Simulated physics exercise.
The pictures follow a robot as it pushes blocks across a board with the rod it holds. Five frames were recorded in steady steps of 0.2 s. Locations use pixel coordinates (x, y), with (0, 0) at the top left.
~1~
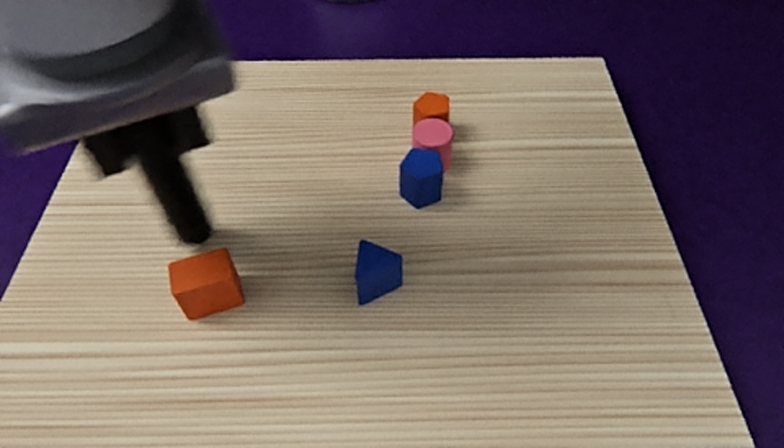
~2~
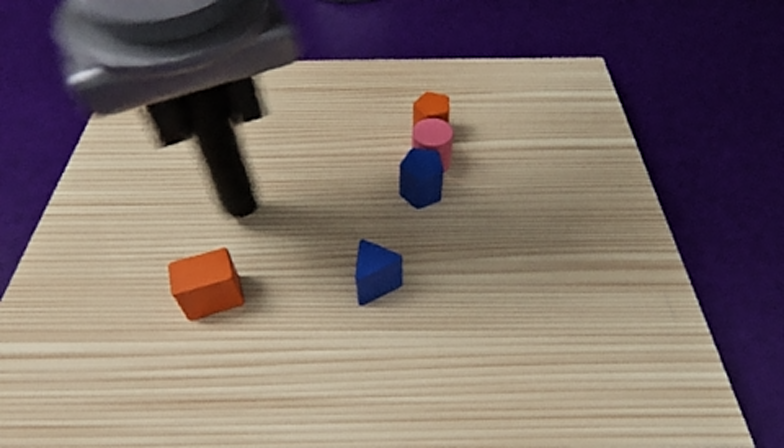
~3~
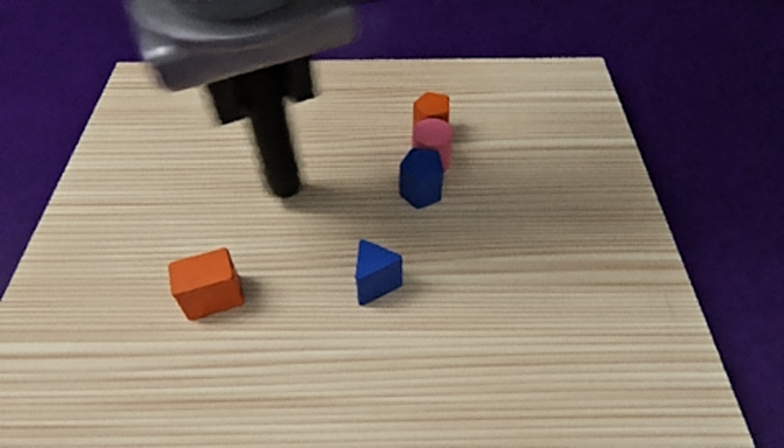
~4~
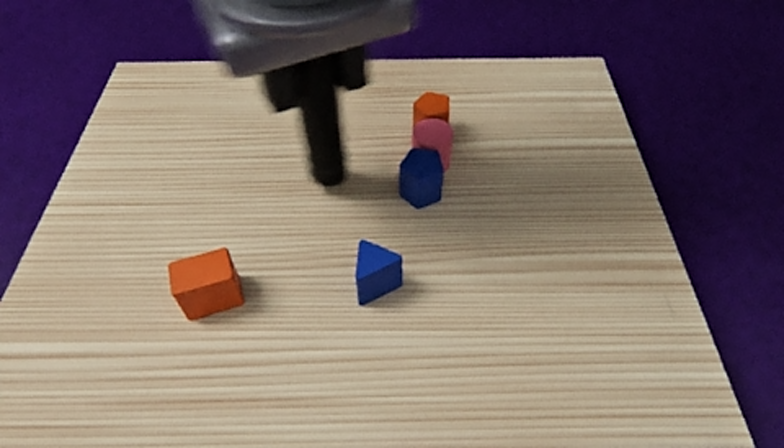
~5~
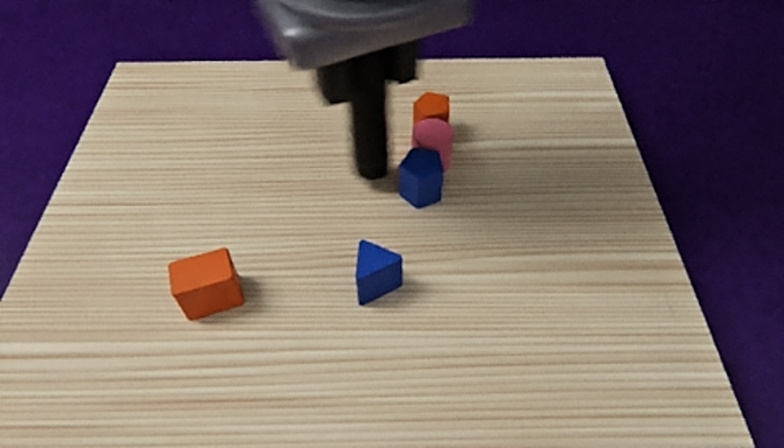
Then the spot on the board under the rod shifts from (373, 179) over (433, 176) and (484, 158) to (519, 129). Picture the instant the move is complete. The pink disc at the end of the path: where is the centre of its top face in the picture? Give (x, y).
At pixel (487, 89).
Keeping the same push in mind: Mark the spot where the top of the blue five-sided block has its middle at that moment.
My best guess is (461, 171).
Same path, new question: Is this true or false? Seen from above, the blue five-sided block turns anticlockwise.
Answer: False.
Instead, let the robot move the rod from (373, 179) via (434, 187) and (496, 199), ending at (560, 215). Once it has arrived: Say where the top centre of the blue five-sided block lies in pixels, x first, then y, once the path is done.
I'd guess (578, 218).
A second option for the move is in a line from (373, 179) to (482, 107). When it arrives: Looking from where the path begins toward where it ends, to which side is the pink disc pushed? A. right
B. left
That would be A.
On the path given first. One third of the way, rod (434, 165); blue five-sided block (459, 170), turned 40° clockwise; pink disc (456, 122).
Two thirds of the way, rod (488, 146); blue five-sided block (461, 171), turned 45° clockwise; pink disc (481, 101); orange five-sided block (435, 101), turned 20° anticlockwise.
At the end, rod (522, 118); blue five-sided block (461, 171), turned 45° clockwise; pink disc (487, 89); orange five-sided block (435, 101), turned 20° anticlockwise.
